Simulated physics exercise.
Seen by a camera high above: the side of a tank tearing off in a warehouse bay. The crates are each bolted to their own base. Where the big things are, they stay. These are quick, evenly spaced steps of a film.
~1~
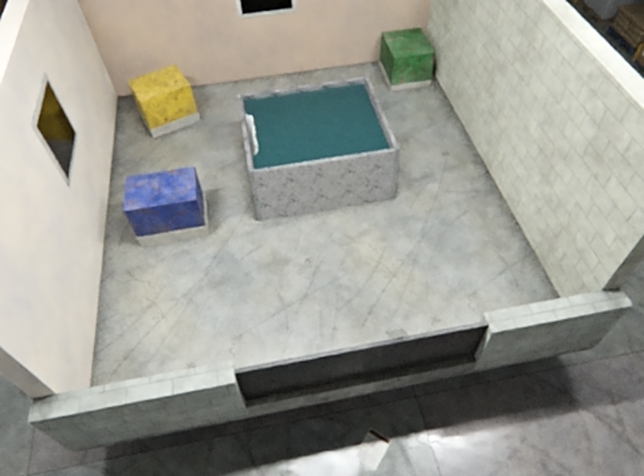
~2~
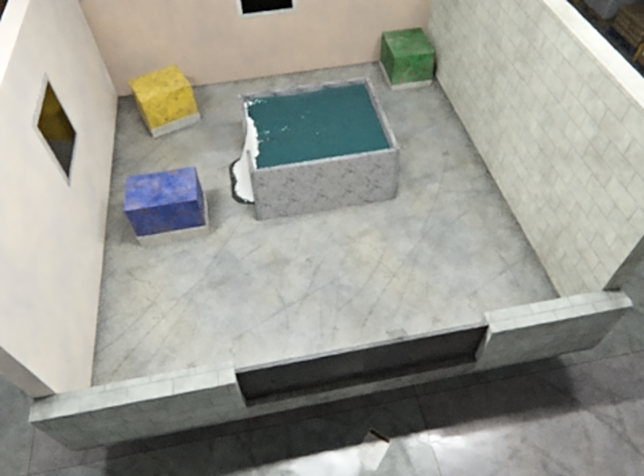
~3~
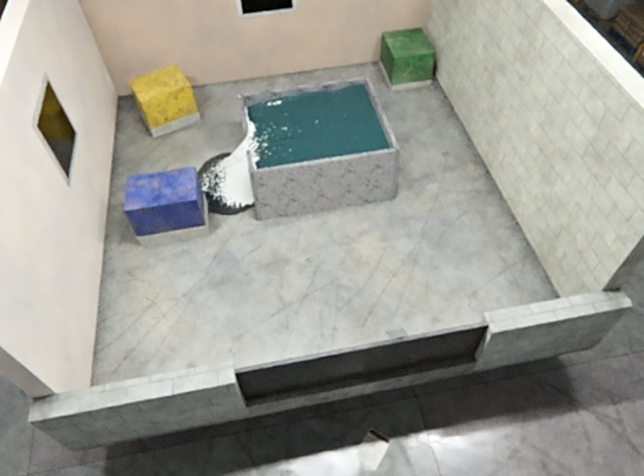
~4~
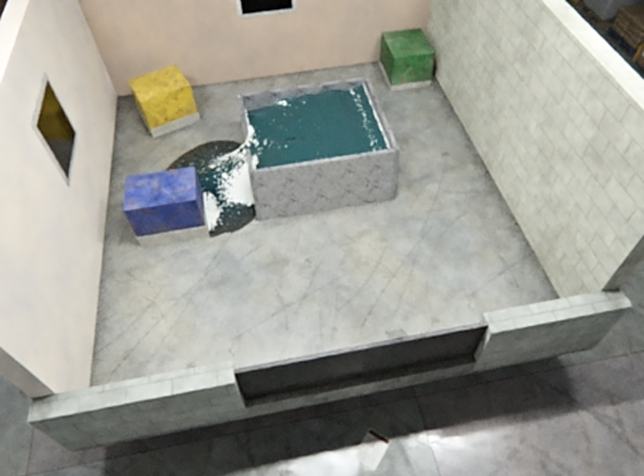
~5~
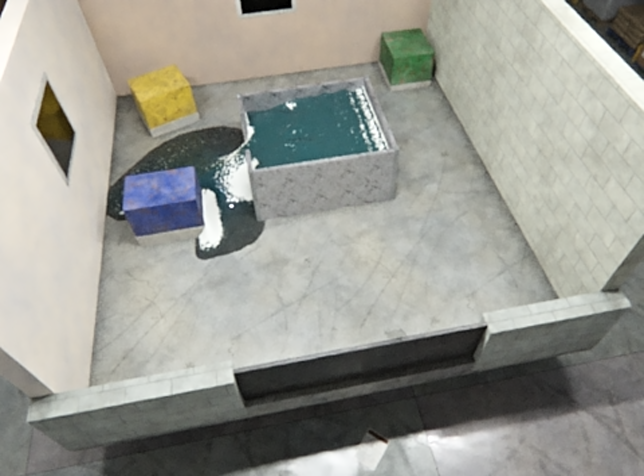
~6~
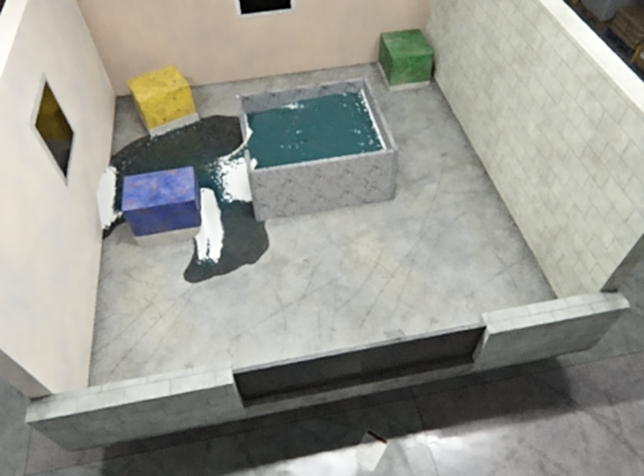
Dark teal water pouring from the left side of an open tank, spreading across a grey floor around blue and yellow blocks.
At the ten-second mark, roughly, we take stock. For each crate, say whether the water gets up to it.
Outcome: The blue crate is not protected by its plinth; the green crate is not protected by its plinth; the yellow crate is not protected by its plinth.
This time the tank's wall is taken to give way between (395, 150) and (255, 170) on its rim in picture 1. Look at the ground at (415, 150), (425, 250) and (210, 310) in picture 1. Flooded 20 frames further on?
Taking the points one after the other, they come out inundated, inundated and inundated.
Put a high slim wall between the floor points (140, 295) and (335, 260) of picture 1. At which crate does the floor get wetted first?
It's the blue one.
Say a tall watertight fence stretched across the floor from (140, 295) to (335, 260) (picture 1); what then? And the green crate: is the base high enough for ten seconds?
Green crate: Flooded.
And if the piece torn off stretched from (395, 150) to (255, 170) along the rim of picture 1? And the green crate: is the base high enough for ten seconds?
So, as it turns out, the green crate is swamped.
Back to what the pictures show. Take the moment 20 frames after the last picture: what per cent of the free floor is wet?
I reckon 65 per cent or so.
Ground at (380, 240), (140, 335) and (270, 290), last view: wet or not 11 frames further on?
Going through them one by one, the first is spared, the second waterlogged and the third waterlogged.
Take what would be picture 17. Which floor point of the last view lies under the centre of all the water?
The centre of mass sits at about (240, 183).
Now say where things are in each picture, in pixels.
The open tank at (314, 125) is whole and still, in the first frame.
The front is at (241, 162), out from the gap at (254, 165), in the second frame.
The front is at a hidden place, out from the gap at (254, 166), in the third frame.
The front is at a hidden place, out from the gap at (253, 166), in the fourth frame.
Water pours out at (253, 165) and has run to (108, 195), in the fifth frame.
Water pours out at (252, 165) and has run to (110, 163), in the sixth frame.
A moment on, water covers 30 % of the floor; the blue crate water round its plinth, the green crate not reached, the yellow crate water round its plinth.
Next, water covers 50 % of the floor; the blue crate water round its plinth, the green crate not reached, the yellow crate water round its plinth.
Then, water covers 65 % of the floor; the blue crate water round its plinth, the green crate water round its plinth, the yellow crate water round its plinth.
Later, water covers 95 % of the floor; the blue crate water round its plinth, the green crate water round its plinth, the yellow crate water round its plinth.
In the end, water covers 100 % of the floor; the blue crate was topped, the green crate was topped, the yellow crate was topped.
